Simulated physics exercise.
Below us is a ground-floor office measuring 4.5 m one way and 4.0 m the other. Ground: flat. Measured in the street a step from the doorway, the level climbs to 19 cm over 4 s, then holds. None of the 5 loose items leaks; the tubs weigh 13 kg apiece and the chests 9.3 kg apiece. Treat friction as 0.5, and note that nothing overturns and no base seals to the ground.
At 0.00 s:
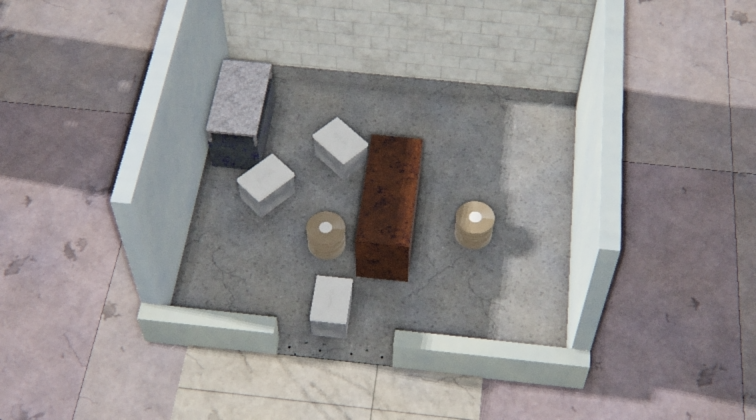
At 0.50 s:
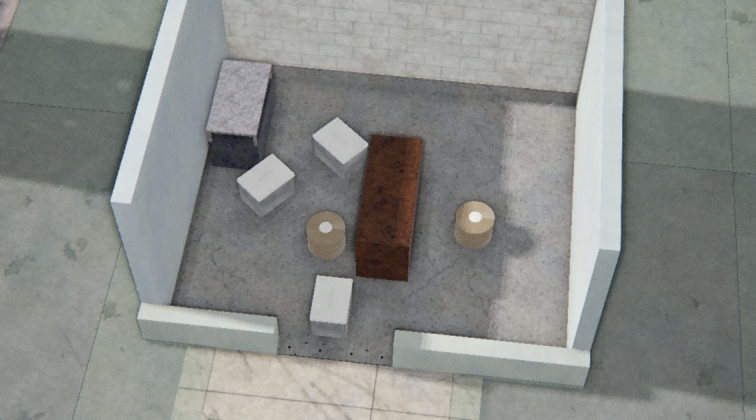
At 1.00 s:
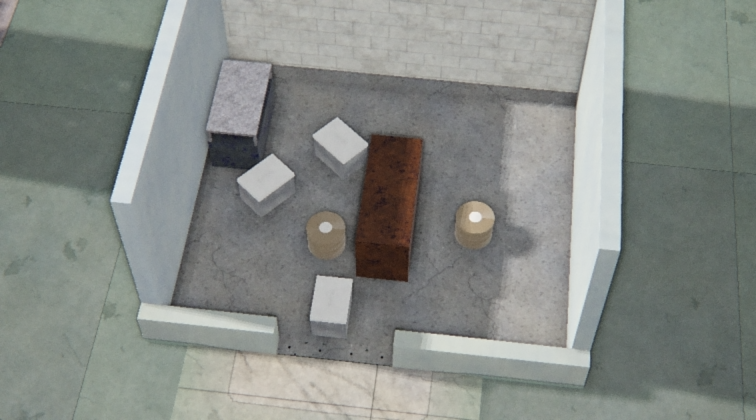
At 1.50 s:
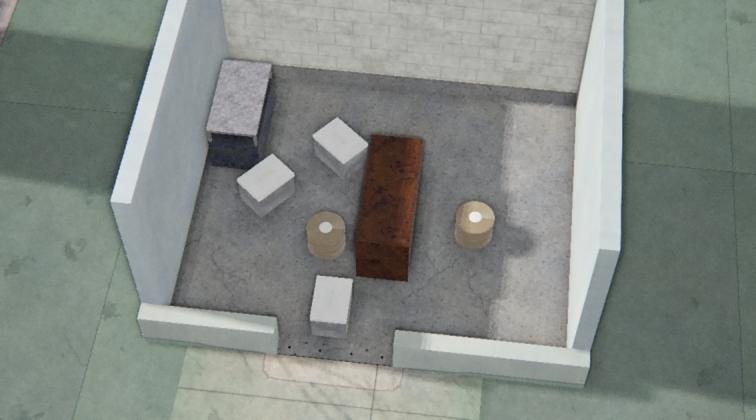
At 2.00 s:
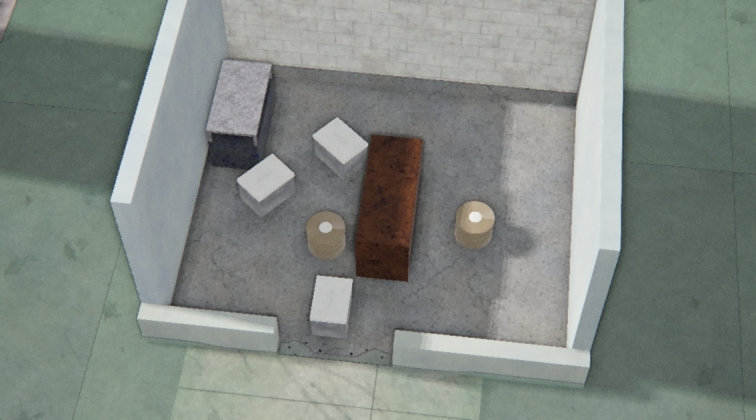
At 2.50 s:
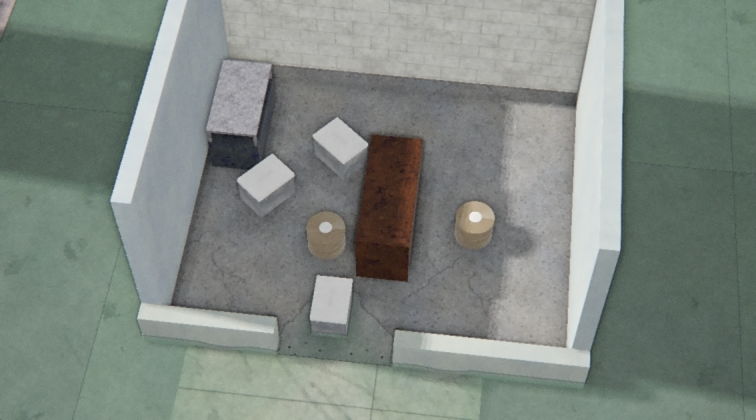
The video shows a roofless room from above, furnished with pale blocks, round tan pieces and a long brown block, all staying still while the pinkish paving outside turns greenish and a faint tint finally edges into the doorway.
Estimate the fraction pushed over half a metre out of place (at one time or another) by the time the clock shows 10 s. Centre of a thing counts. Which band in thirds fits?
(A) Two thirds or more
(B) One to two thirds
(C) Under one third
Option A: Two thirds or more.
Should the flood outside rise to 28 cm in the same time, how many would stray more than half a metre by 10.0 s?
So the tally would be 4.
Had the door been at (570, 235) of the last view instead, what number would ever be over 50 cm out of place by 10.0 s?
Then it comes to 2.
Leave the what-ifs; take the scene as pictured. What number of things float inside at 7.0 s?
The count is 2.
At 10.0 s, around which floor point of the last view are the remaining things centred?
Close to (348, 150).
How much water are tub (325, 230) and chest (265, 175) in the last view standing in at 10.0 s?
Depths: Near 7 cm, then near 9 cm.
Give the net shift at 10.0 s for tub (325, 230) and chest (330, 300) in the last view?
200 cm, 200 cm.
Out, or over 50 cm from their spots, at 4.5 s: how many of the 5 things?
At that moment it comes to 1.
After 3.5 s 0 of 5 are over 50 cm from their spots; 0 afloat.
After 4.5 s 1 of 5 are over 50 cm from their spots; 1 afloat.
After 7.0 s 3 of 5 are over 50 cm from their spots; 2 afloat.
After 10.0 s 4 of 5 are over 50 cm from their spots, and 4 have been at some point; 3 afloat.
